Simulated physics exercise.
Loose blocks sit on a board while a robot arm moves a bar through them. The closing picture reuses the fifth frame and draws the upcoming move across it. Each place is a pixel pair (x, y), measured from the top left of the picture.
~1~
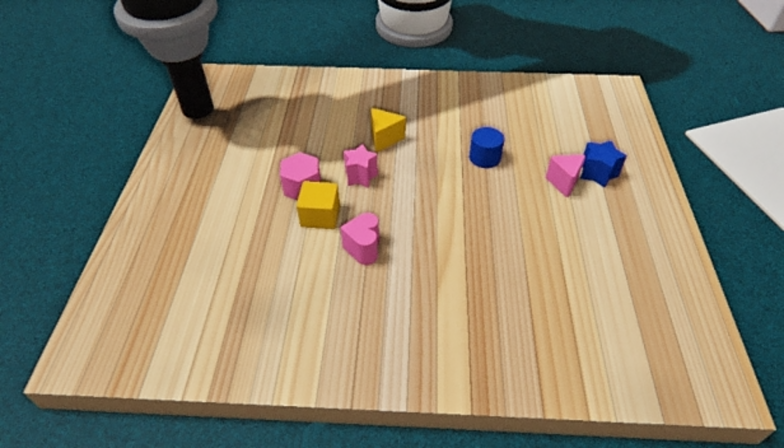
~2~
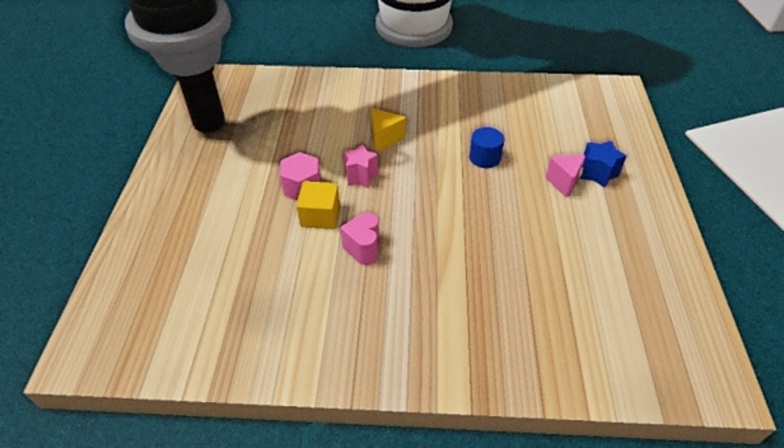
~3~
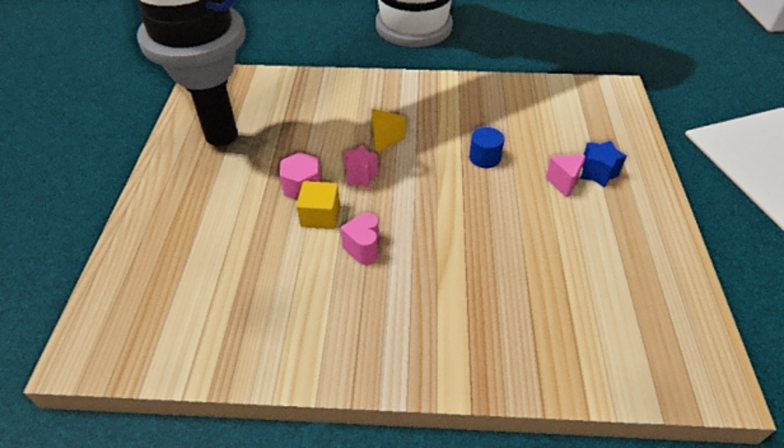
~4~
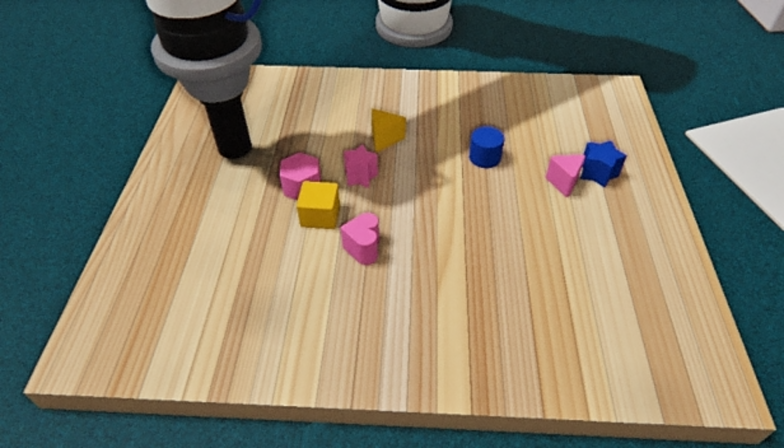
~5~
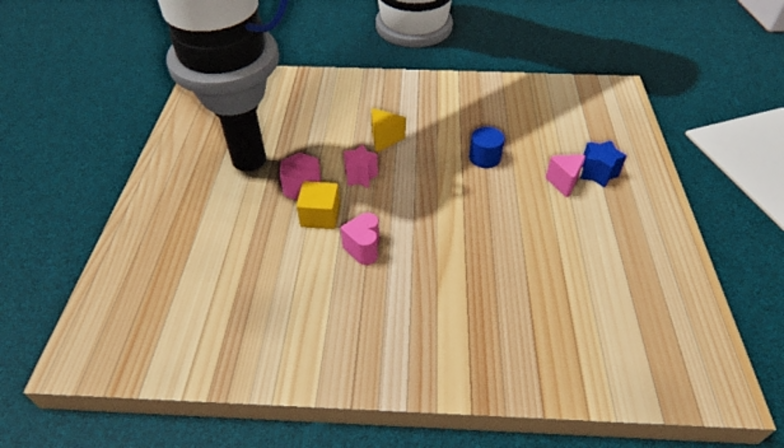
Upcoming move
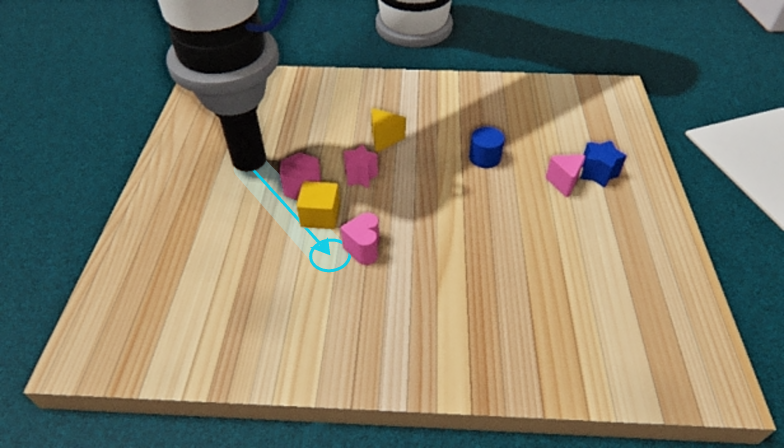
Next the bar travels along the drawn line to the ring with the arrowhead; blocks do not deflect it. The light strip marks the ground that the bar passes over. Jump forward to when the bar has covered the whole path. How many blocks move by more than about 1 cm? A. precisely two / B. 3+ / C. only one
My pick is A.
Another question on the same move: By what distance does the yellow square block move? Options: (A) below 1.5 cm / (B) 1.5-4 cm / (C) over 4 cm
The answer is B.
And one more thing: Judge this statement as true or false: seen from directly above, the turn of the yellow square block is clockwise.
False - the claim does not hold.
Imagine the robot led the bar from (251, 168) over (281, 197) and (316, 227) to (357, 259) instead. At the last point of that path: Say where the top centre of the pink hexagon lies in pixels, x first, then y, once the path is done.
Around (320, 168).
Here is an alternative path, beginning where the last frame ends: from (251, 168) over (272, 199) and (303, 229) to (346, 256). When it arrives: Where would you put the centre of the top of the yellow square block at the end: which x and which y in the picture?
It will end up at (349, 201).
The drawn path runs in a line from (251, 168) to (330, 255).
The first path, step by step. One third of the way, bar at (274, 187); pink hexagon at (308, 167); yellow square block at (322, 196), turned 15° clockwise.
Two thirds of the way, bar at (300, 216); pink hexagon at (314, 167), turned 25° anticlockwise; yellow square block at (336, 201).
At the end, bar at (329, 248); pink hexagon at (314, 167), turned 25° anticlockwise; yellow square block at (349, 204), turned 40° anticlockwise; pink star block not moved; pink heart at (367, 228).
